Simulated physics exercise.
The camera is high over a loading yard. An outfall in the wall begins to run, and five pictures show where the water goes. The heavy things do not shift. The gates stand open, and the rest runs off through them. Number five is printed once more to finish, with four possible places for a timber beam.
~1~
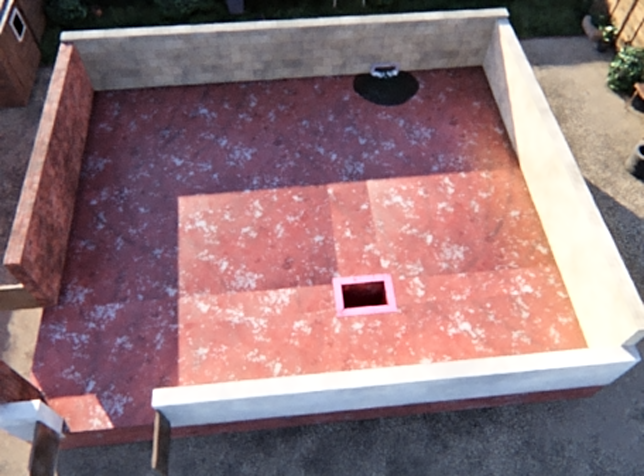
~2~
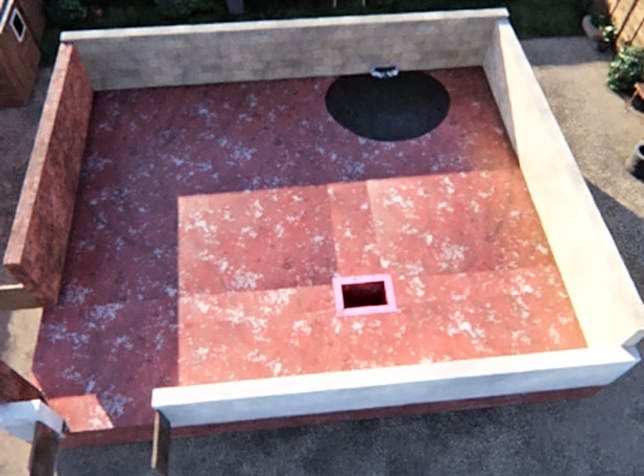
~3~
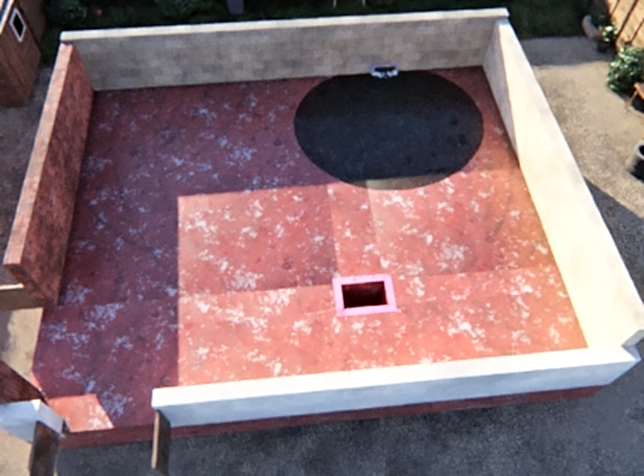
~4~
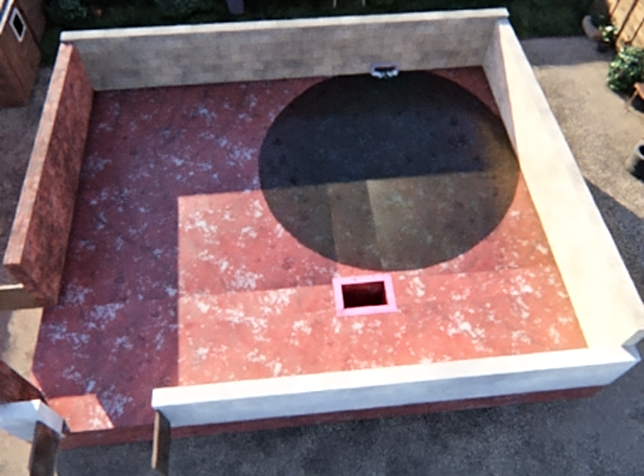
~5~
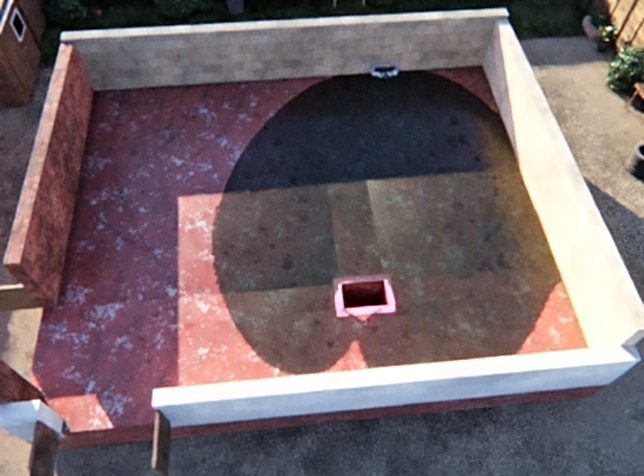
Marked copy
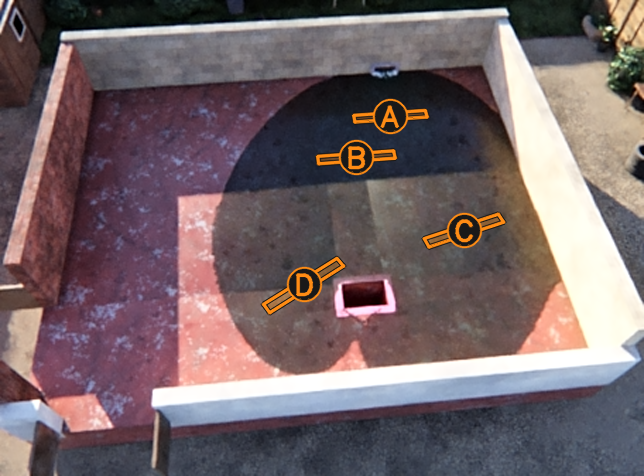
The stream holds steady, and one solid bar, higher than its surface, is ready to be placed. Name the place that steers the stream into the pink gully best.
Spot C.
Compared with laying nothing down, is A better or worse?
It is worse.
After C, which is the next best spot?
D.
On the marked copy, A from (354, 118) to (426, 113); B from (318, 160) to (394, 154); C from (426, 242) to (500, 218); D from (266, 308) to (340, 262).
For spot A, about 11 % of the stream goes into the pink gully, about 87 % out by the gates.
For spot B, about 12 % of the stream goes into the pink gully, about 87 % out by the gates.
For spot C, about 38 % of the stream goes into the pink gully, about 59 % out by the gates.
For spot D, about 22 % of the stream goes into the pink gully, about 75 % out by the gates.
